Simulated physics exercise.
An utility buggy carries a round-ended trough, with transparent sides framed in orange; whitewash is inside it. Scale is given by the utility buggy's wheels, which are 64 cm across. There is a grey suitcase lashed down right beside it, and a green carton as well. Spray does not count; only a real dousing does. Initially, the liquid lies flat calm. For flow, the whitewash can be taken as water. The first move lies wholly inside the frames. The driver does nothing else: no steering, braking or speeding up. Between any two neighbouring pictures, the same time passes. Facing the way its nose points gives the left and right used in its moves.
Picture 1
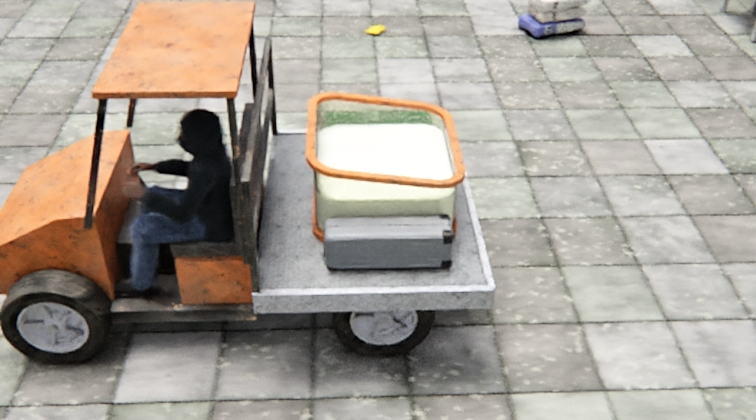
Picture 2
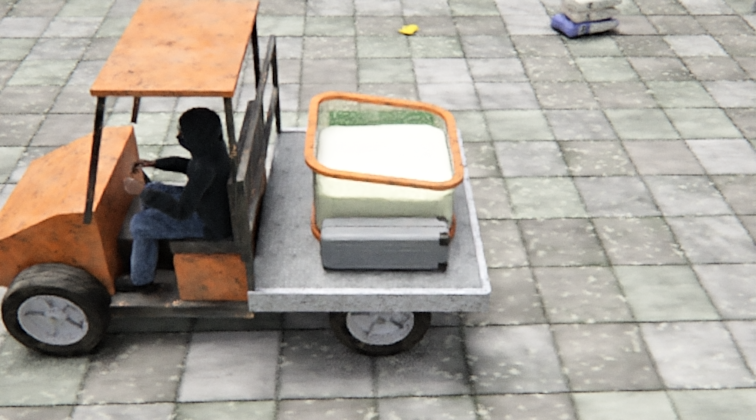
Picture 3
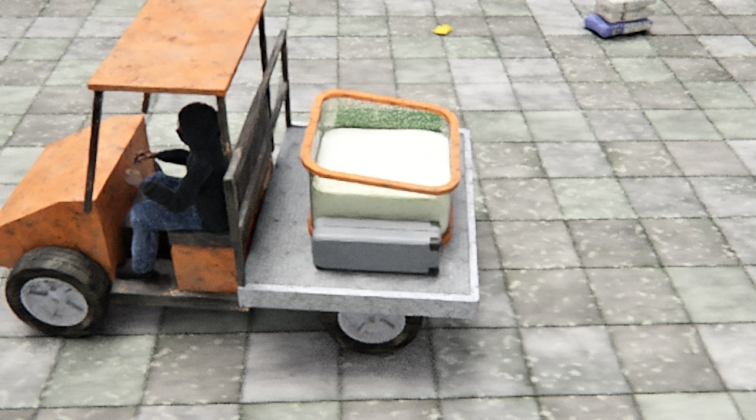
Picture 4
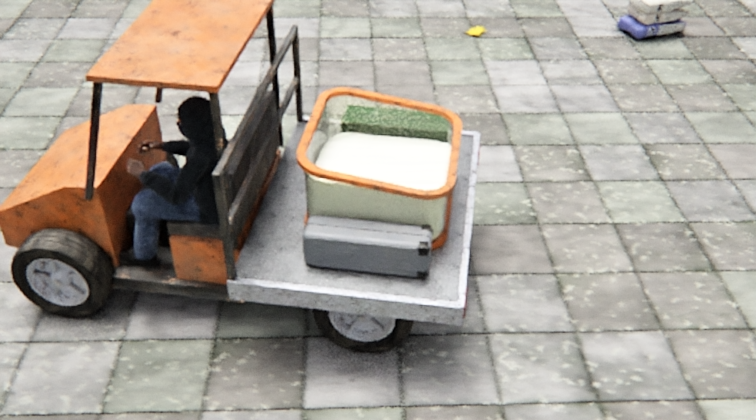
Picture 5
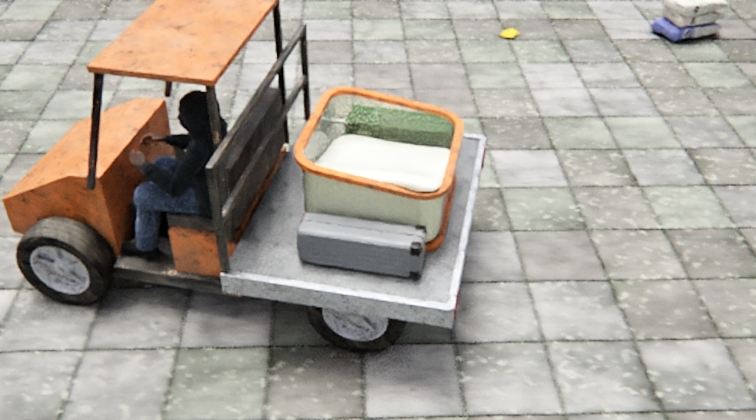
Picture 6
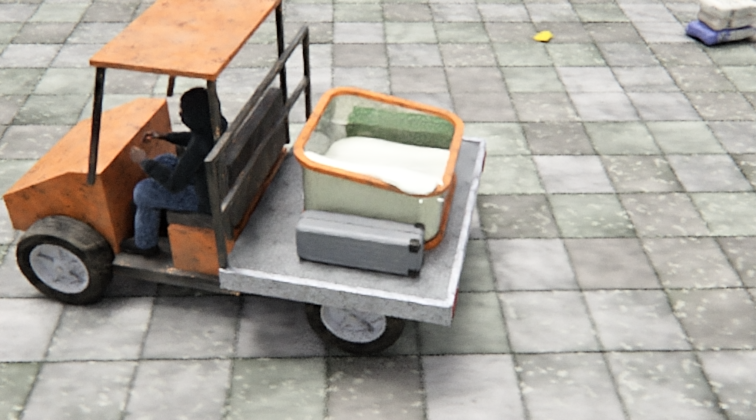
The video shows a driver steering an orange utility buggy leftward across grey paving, gradually curving away from the viewer, while whitewash in an orange-framed transparent trough beside a grey suitcase starts level, then slopes up towards the near side.
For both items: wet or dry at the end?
Note: Grey suitcase struck; green carton untouched.
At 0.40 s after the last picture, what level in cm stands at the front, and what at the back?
Roughly 32 cm in front and 30 cm behind.
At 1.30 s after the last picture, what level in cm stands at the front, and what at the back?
Front 32 cm, back 28 cm.
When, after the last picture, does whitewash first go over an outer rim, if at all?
About 0.3 s.
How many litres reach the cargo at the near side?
About 2 litres.
Then, 0.40 s later than the final frame, front 31 cm, middle 31 cm, back 30 cm above the floor; the loss stands at 1 per cent, over the near side.
Then, 0.80 s later than the final frame, front 28 cm, middle 29 cm, back 27 cm above the floor; the loss stands at 1 per cent, over the near side.
Then, 1.30 s later than the final frame, front 31 cm, middle 33 cm, back 29 cm above the floor; the loss stands at 1 per cent, mostly over the near side, some over the back.
Then, 2.99 s later than the final frame, the loss stands at 2 per cent, mostly over the near side, some over the back; the grey suitcase has caught 2 litres and the green carton a few drops.
